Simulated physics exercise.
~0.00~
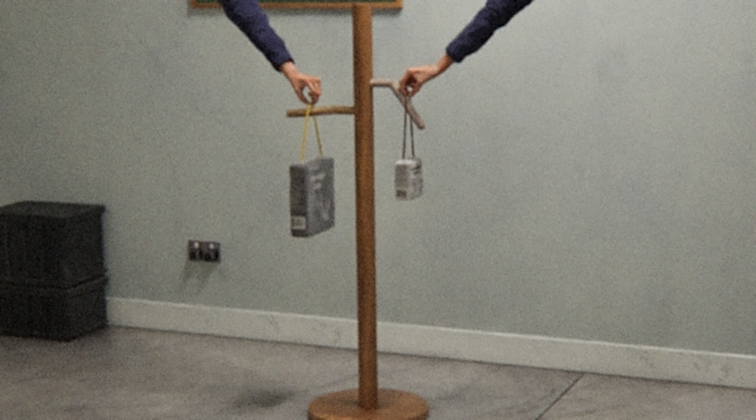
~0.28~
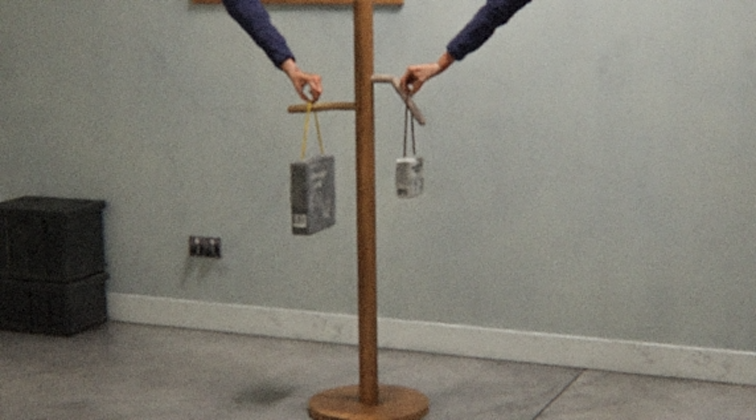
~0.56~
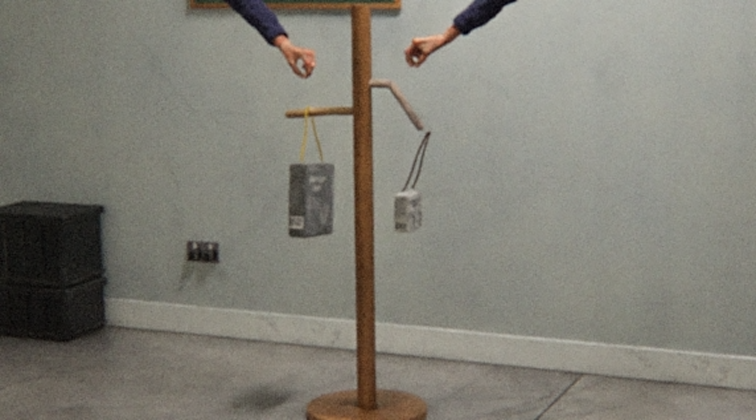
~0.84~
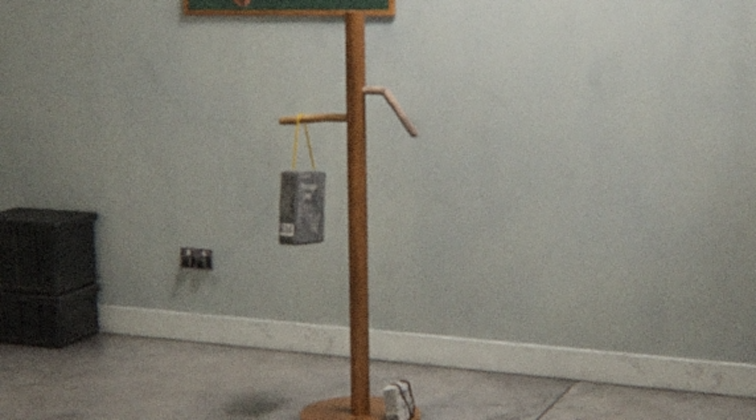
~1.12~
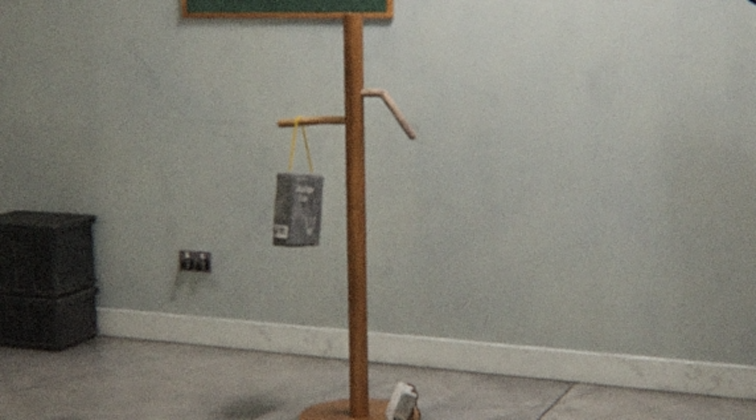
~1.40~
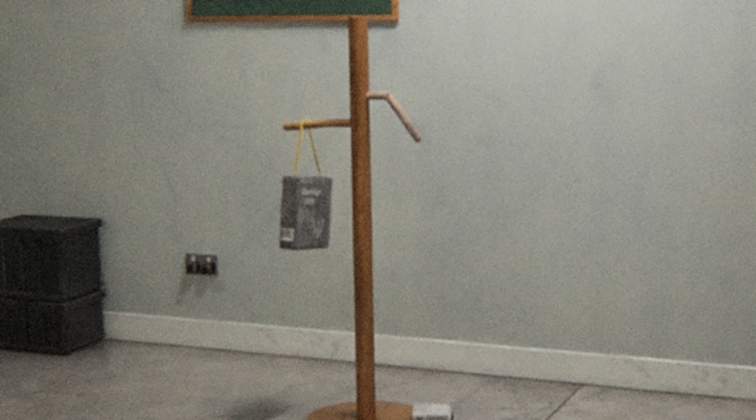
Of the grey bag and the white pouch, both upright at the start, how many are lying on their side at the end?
One is lying on its side at the end, the white pouch on the floor by the base of the stand. The grey bag still hangs upright from the left peg.
